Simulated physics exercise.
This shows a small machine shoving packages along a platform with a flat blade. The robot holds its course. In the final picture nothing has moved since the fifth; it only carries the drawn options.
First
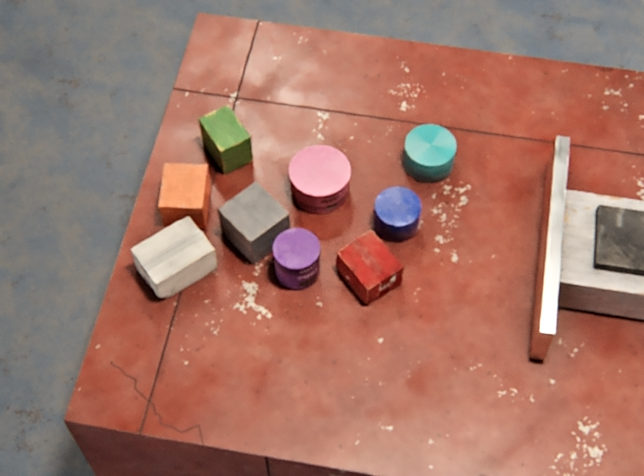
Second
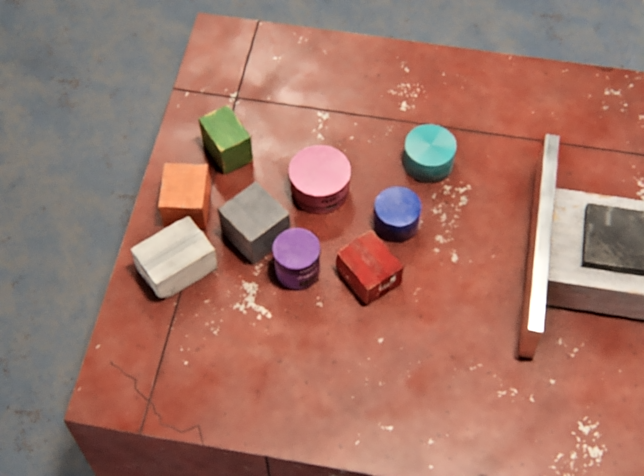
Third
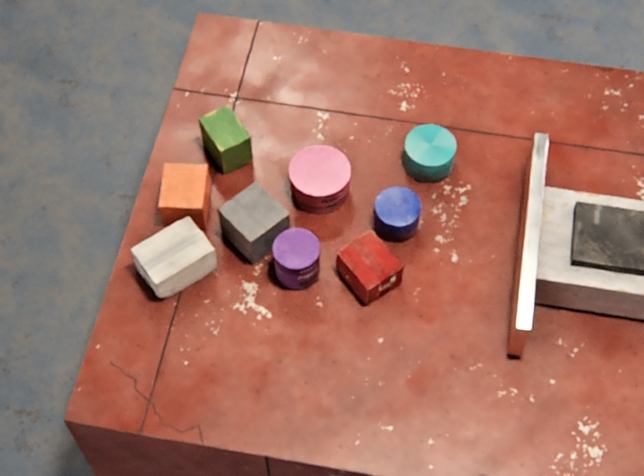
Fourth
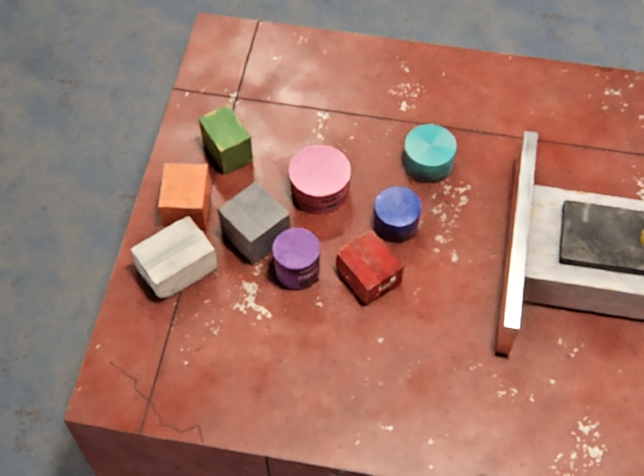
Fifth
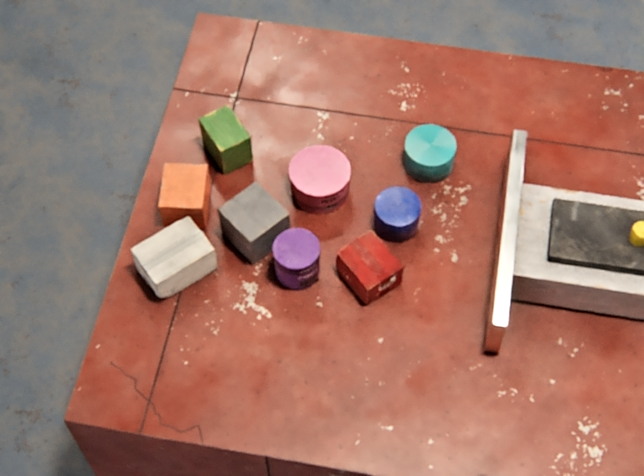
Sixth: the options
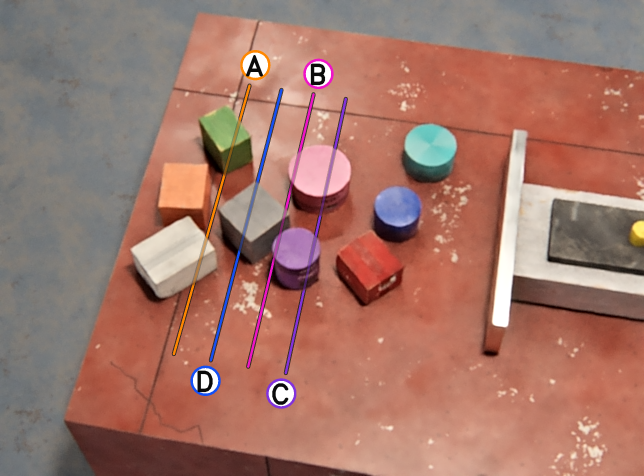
A flat-bladed machine slides slowly left across a red platform toward colourful blocks and cylinders that stay still.
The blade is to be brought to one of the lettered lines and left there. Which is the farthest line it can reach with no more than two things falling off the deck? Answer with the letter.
No farther than A.
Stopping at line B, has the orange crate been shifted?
By then, yes.
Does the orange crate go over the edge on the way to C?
By then, no.
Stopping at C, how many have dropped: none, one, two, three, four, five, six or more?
The count is none.
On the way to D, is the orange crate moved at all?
Yes.
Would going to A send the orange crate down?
Yes.
On the marked copy, A at (215, 209); B at (283, 220); C at (318, 225); D at (249, 214).
Following A. Soon after the start, robot (482, 218); turquoise canister (380, 147); red parcel (350, 263).
Later, robot (373, 202); orange crate (174, 194); white box (159, 253).
In the end, robot (294, 190); white box over the edge; orange crate over the edge; two fallen.
As for the rest, B is within the limit but short; C is within the limit but short; D is within the limit but short.
